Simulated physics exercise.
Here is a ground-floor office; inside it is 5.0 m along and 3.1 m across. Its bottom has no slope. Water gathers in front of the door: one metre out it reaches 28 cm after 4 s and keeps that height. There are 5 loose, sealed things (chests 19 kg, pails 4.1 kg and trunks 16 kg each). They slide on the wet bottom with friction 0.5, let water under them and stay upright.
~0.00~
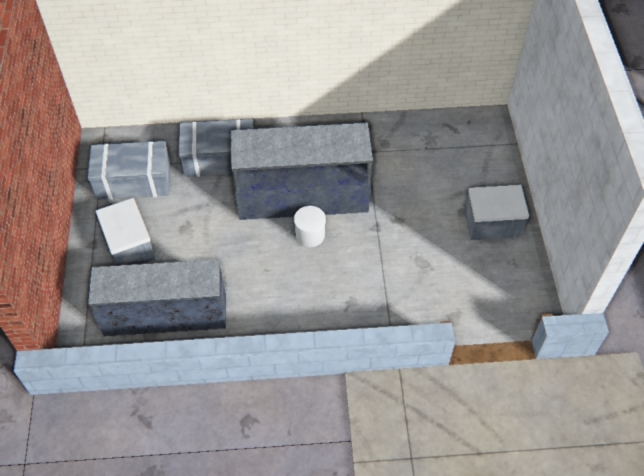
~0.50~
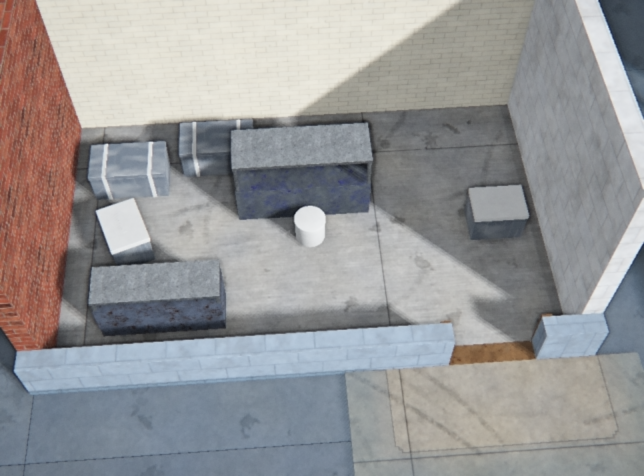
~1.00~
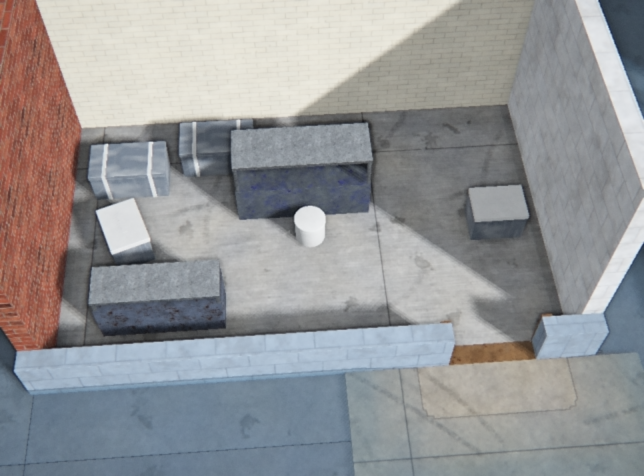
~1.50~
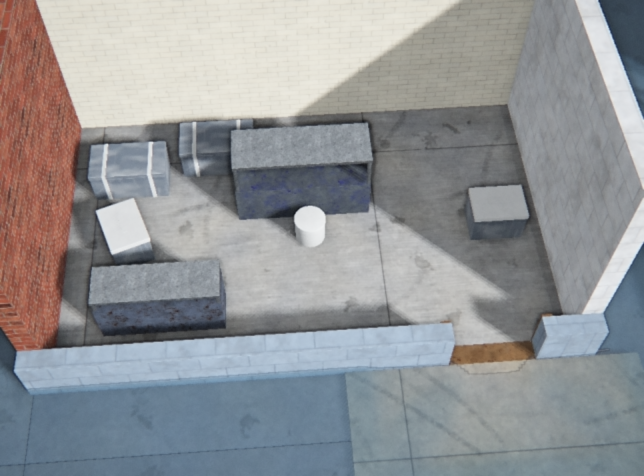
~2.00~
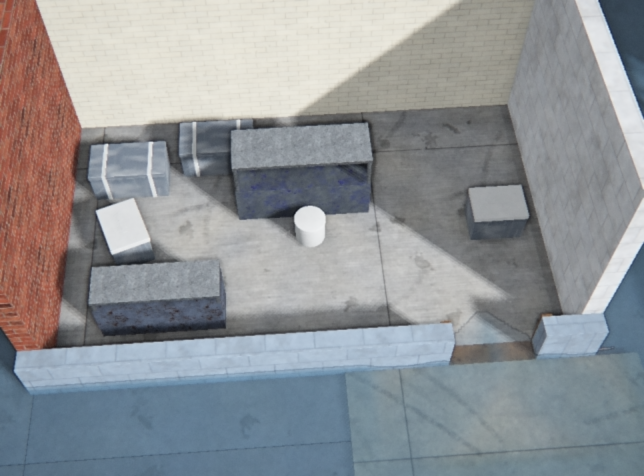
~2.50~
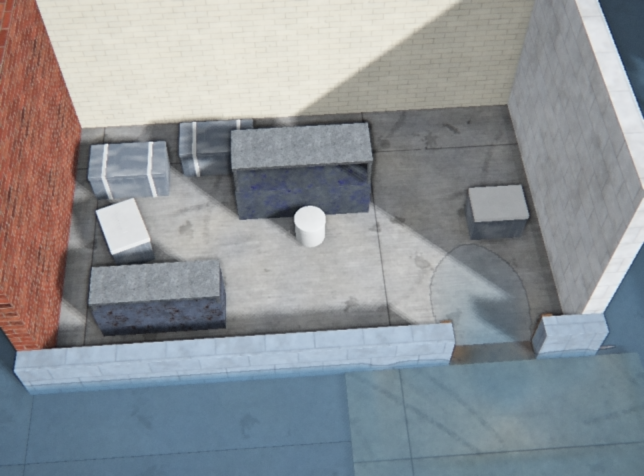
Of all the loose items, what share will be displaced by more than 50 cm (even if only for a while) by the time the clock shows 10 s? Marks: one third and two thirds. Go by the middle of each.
That comes to two thirds or above.
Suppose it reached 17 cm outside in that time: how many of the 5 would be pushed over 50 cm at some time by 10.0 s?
Then 1.
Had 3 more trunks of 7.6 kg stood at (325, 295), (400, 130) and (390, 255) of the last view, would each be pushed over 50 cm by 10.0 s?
In that order: Short of it, more, more.
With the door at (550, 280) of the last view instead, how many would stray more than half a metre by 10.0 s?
Then 4.
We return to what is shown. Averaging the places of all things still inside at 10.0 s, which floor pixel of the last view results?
At about (171, 219).
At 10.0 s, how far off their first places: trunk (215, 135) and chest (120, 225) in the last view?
In turn: 60 cm, 30 cm.
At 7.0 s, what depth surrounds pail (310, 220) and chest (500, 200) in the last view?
About 3 and 18 cm.
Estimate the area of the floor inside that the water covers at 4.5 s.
About 6.5 m2.
After 3.5 s 0 of 5 are over 50 cm from their spots; 0 afloat.
After 4.5 s 1 of 5 are over 50 cm from their spots; 0 afloat.
After 7.0 s 1 of 5 are over 50 cm from their spots; 1 afloat.
After 10.0 s 4 of 5 are over 50 cm from their spots, and 4 have been at some point; 5 afloat.
